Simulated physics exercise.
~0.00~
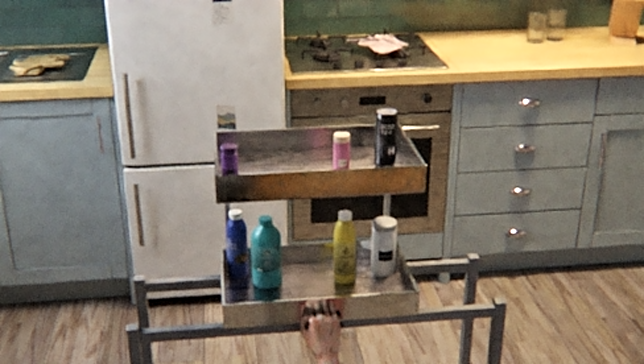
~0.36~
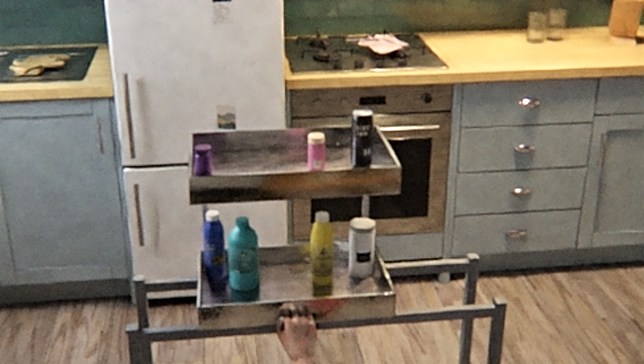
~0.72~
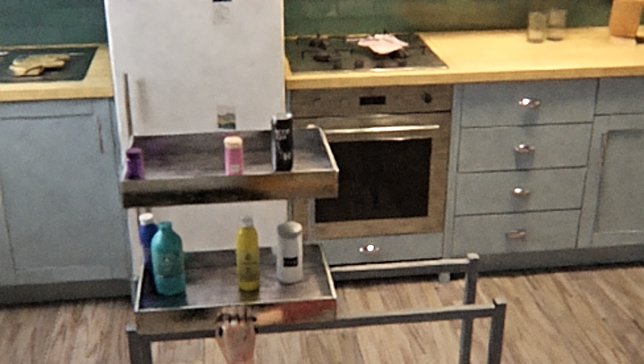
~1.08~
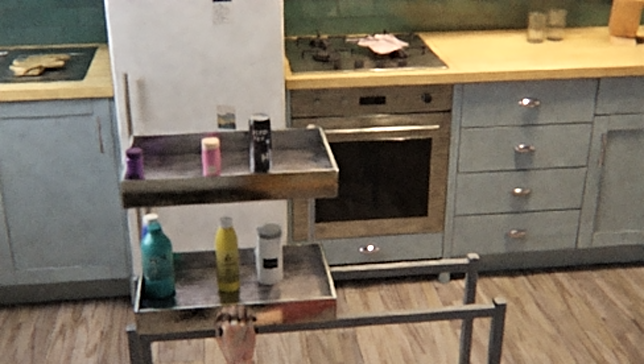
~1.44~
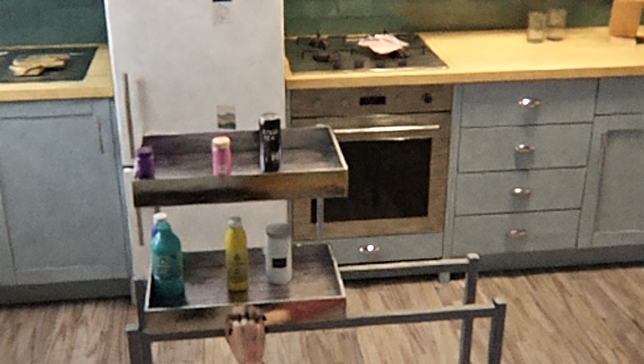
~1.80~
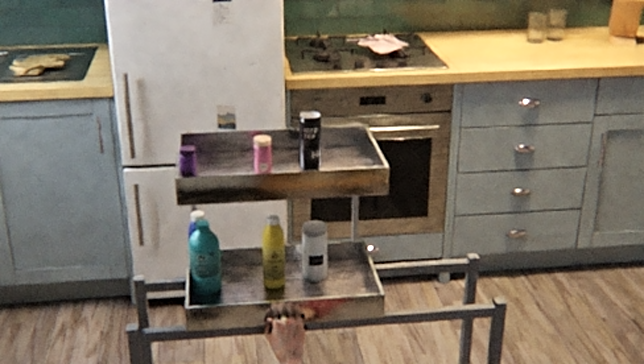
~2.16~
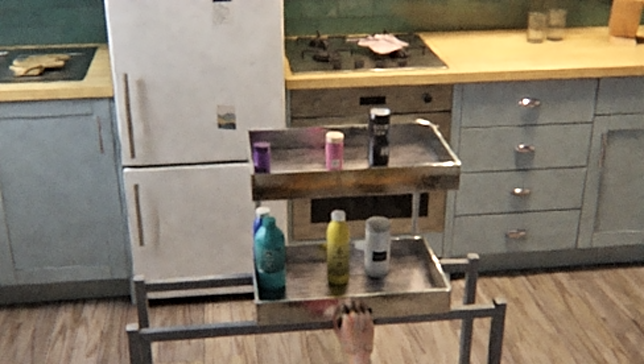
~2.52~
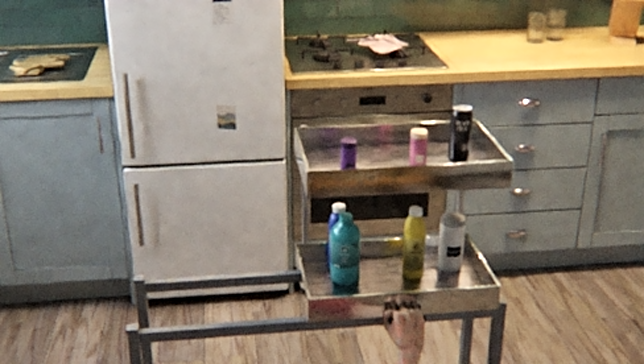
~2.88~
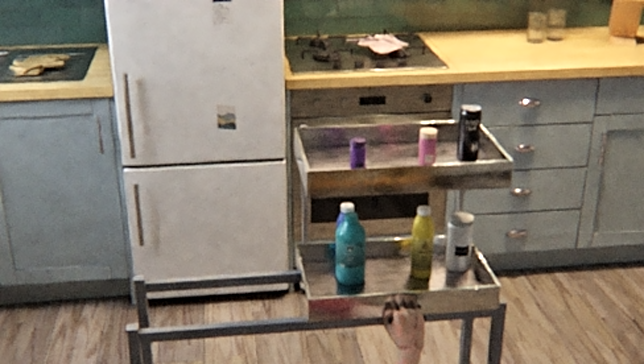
A hand grips the front edge of a two-level metal tray unit on a grey frame, seen from a fixed view in a kitchen with a white fridge, an oven and blue-grey cabinets. The upper level holds a purple shaker, a pink shaker and a black can, while blue, turquoise and yellow bottles and a white jar stand below. The hand moves the unit left, then sends it back right, well past its starting place. The blue bottle shifts behind the turquoise one and ends hidden from view, while the other containers remain standing.
